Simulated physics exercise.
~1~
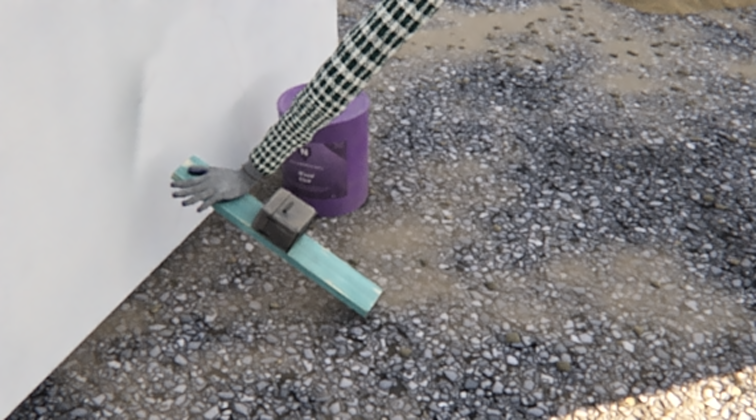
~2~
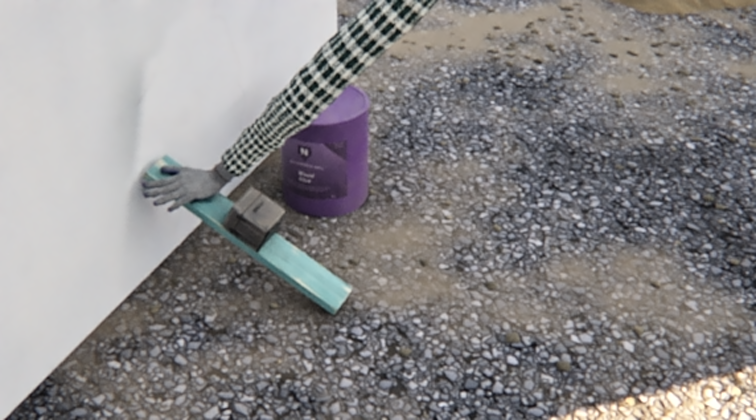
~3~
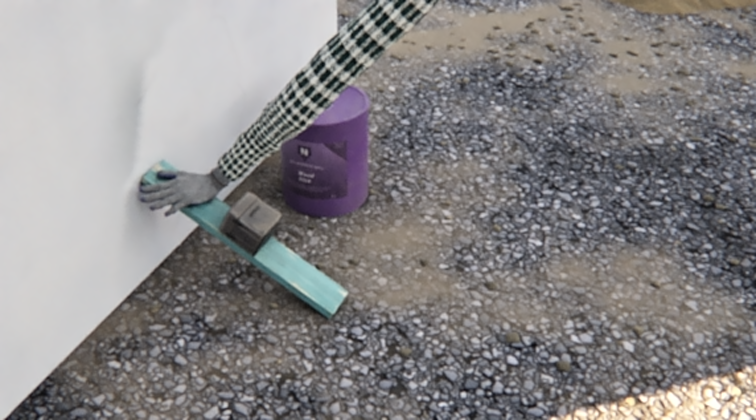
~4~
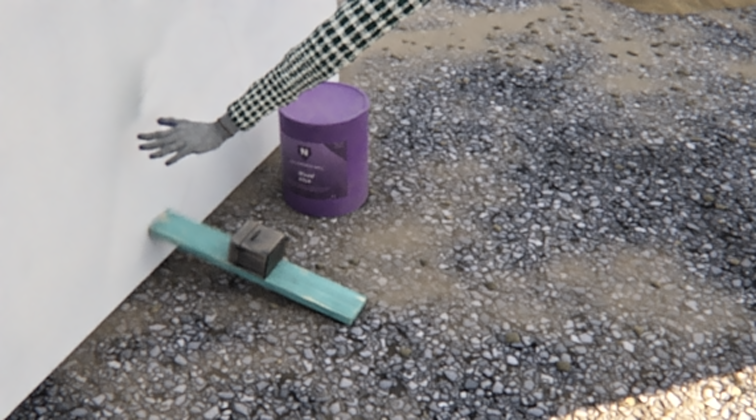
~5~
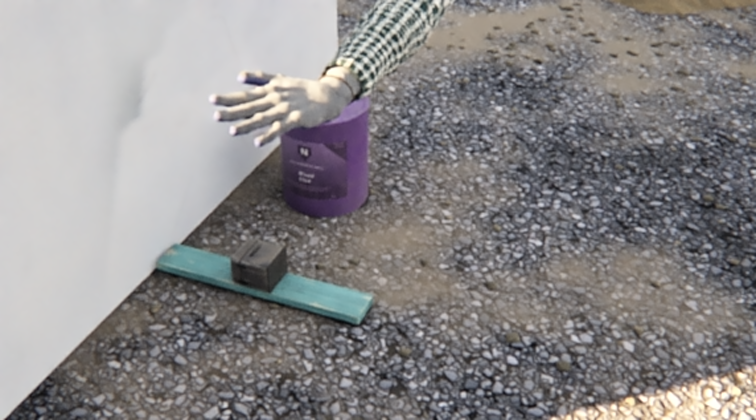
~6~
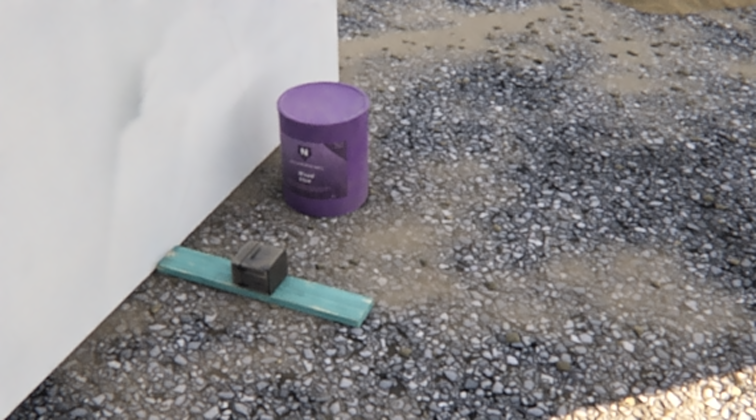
Turquoise plank with a dark block on it, held slanting against a white wall, sliding down flat once a gloved hand lets go.
